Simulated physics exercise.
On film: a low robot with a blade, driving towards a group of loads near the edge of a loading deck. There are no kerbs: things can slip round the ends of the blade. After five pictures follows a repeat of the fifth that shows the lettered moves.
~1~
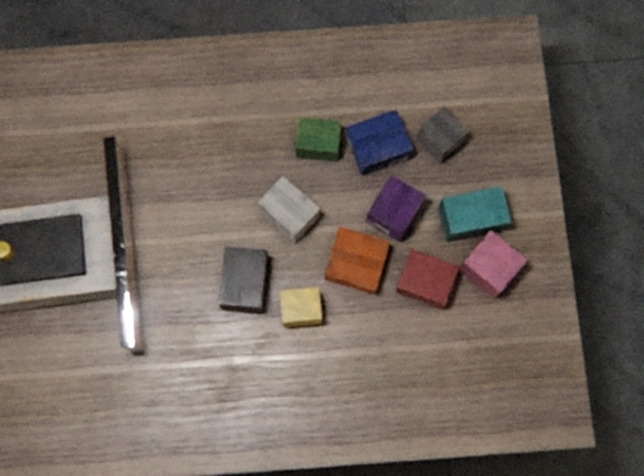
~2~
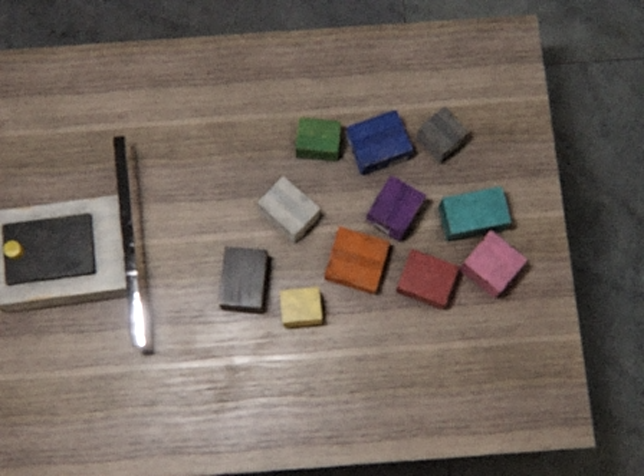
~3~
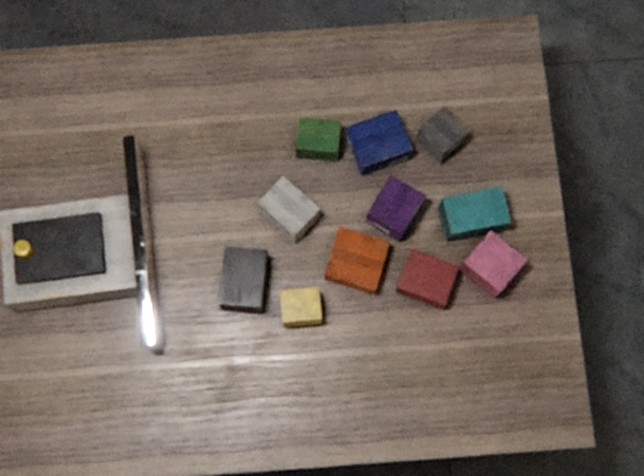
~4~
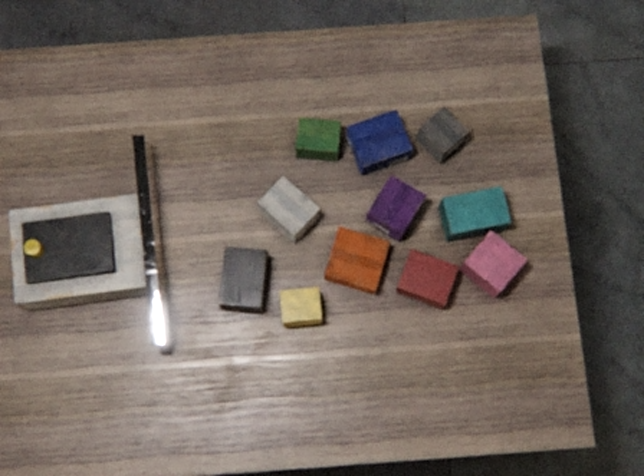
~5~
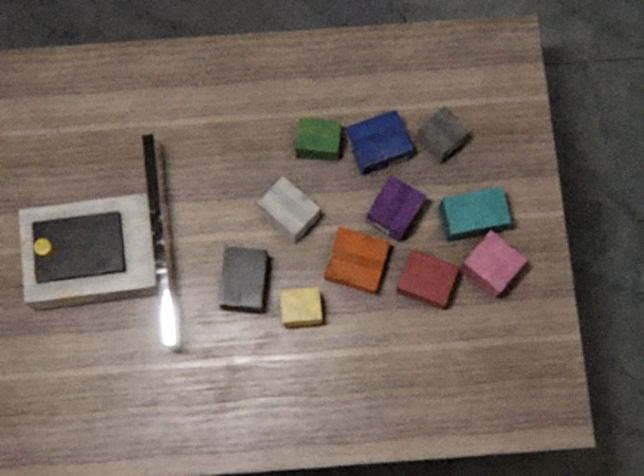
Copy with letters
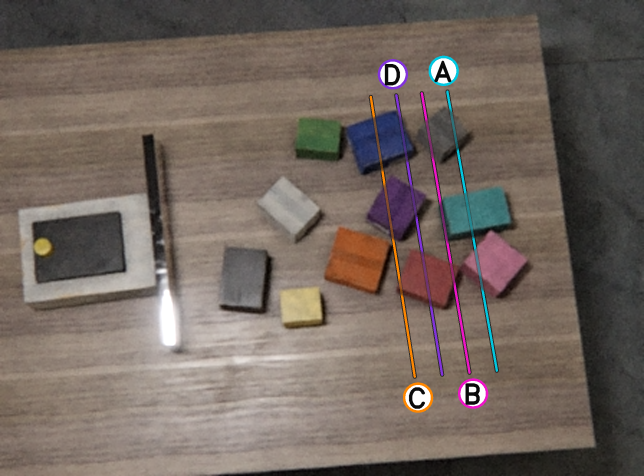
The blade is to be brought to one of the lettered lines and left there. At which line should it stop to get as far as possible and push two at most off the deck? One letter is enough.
It should halt at B.
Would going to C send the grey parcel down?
No.
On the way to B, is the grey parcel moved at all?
Yes.
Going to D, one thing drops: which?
The pink crate goes over.
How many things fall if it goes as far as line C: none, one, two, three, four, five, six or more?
The count is none.
On the marked copy, A at (471, 227); B at (445, 228); C at (392, 232); D at (418, 230).
Taking B. A third of the way, robot (190, 238); yellow crate (337, 312); black crate (296, 275).
Two thirds of the way, robot (295, 231); pink crate (544, 261); red crate (499, 277).
When it is over, robot (374, 225); pink crate over the edge; red crate over the edge; two fallen.
As for the rest, A drops four; C is within the limit but short; D is within the limit but short.
